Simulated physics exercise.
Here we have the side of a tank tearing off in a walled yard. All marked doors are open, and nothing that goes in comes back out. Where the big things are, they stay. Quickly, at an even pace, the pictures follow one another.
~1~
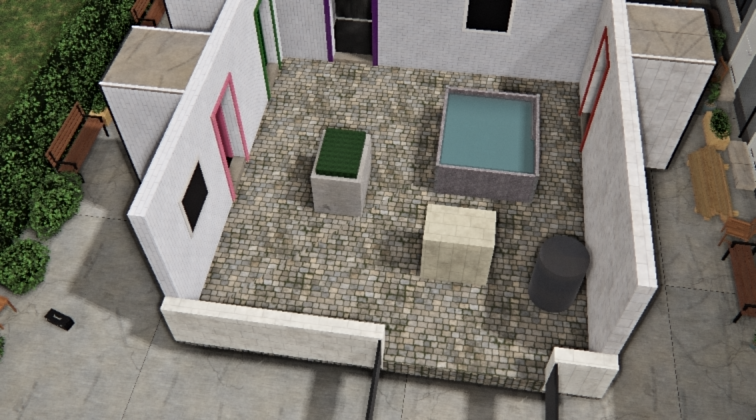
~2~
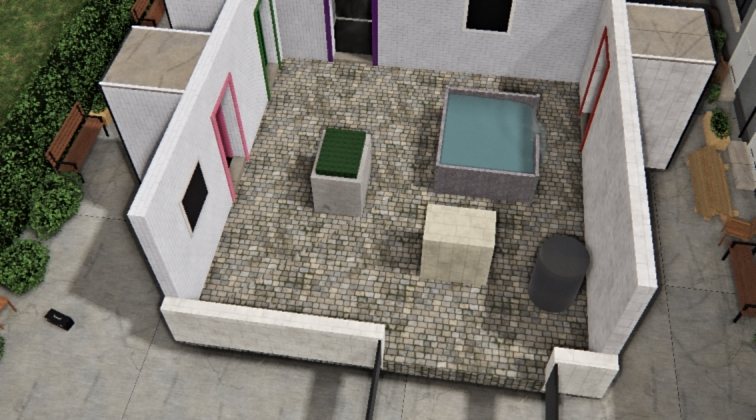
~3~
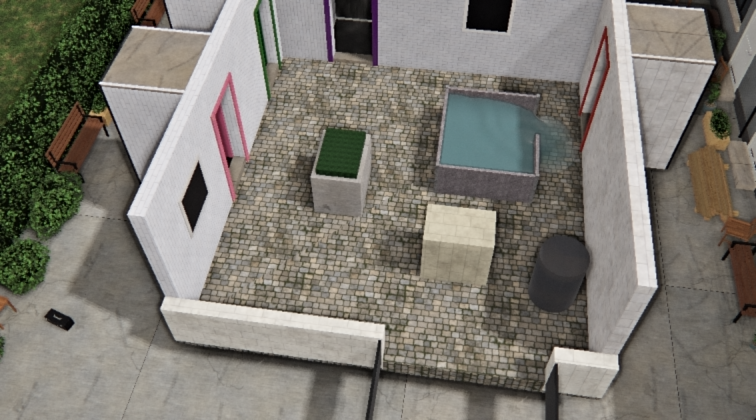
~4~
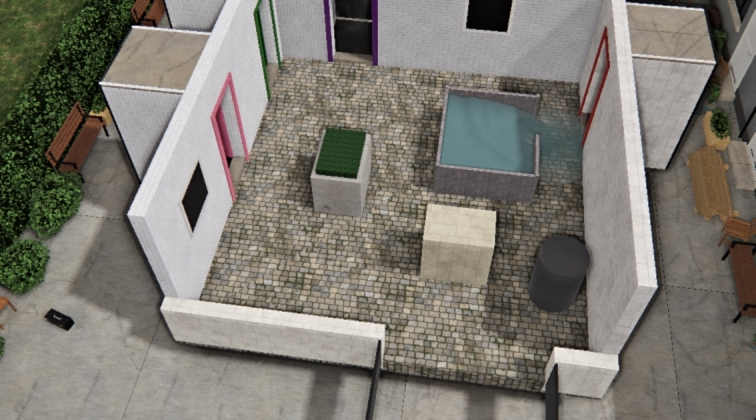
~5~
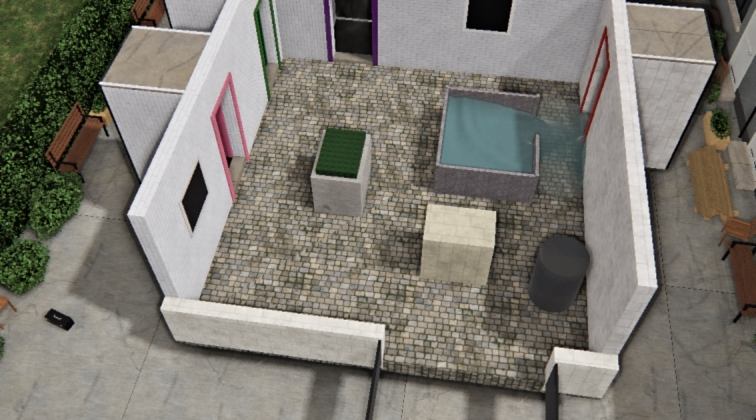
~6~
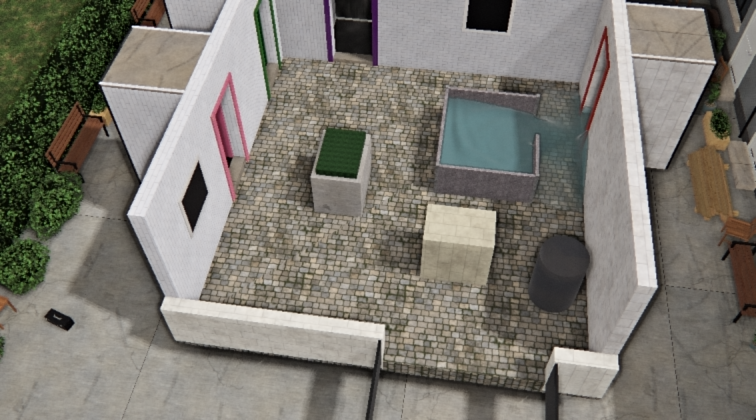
A walled courtyard paved with small stones is seen from high above, with hedges and wooden benches outside and the camera still. A grey-walled tank of blue-green water sits at the upper right, a green-topped block left of centre, a cream block below the tank and a dark grey cylinder at lower right. The tank's right side opens, and water pours out rightward to the wall, then spreads along its base.
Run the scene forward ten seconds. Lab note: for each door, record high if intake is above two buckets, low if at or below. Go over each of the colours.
Purple door: Low; green door: Low; pink door: Low; red door: High.
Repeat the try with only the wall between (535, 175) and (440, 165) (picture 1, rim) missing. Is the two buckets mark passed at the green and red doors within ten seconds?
Put simply, the green door falls below the limit; the red door falls below the limit.
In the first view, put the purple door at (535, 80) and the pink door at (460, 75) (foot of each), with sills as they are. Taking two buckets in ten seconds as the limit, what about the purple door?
In short: The purple one goes over.
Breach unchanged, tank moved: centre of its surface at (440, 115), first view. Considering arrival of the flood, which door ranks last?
Answer: The one in pink.
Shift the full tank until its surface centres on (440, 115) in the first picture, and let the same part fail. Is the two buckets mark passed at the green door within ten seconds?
Green: Undershoots.
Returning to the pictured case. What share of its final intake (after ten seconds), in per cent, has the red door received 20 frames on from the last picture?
By my reckoning, 85 percent.
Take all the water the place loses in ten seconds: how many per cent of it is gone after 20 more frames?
Around 55 percent.
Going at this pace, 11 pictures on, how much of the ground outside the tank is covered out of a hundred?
Near 20 in a hundred.
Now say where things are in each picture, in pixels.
Still water in the tank at (489, 132), in the first picture.
Water pours out at (532, 135) and has run to (540, 163), in the second picture.
The front is at (568, 164), out from the gap at (532, 135), in the third picture.
Water pours out at (531, 136) and has run to (580, 174), in the fourth picture.
The front is at (581, 193), out from the gap at (532, 135), in the fifth picture.
The front is at (581, 208), out from the gap at (532, 135), in the sixth picture.
A moment on, water covers 10 % of the floor; the purple door not reached, the green door not reached, the pink door not reached, the red door far over two buckets in.
Next, water covers 20 % of the floor; the purple door not reached, the green door not reached, the pink door not reached, the red door far over two buckets in.
Then, water covers 40 % of the floor; the purple door wet at the sill, nothing in, the green door not reached, the pink door not reached, the red door far over two buckets in.
Later, water covers 60 % of the floor; the purple door wet at the sill, nothing in, the green door wet at the sill, nothing in, the pink door wet at the sill, nothing in, the red door far over two buckets in.
In the end, water covers 80 % of the floor; the purple door wet at the sill, nothing in, the green door wet at the sill, nothing in, the pink door wet at the sill, nothing in, the red door far over two buckets in.
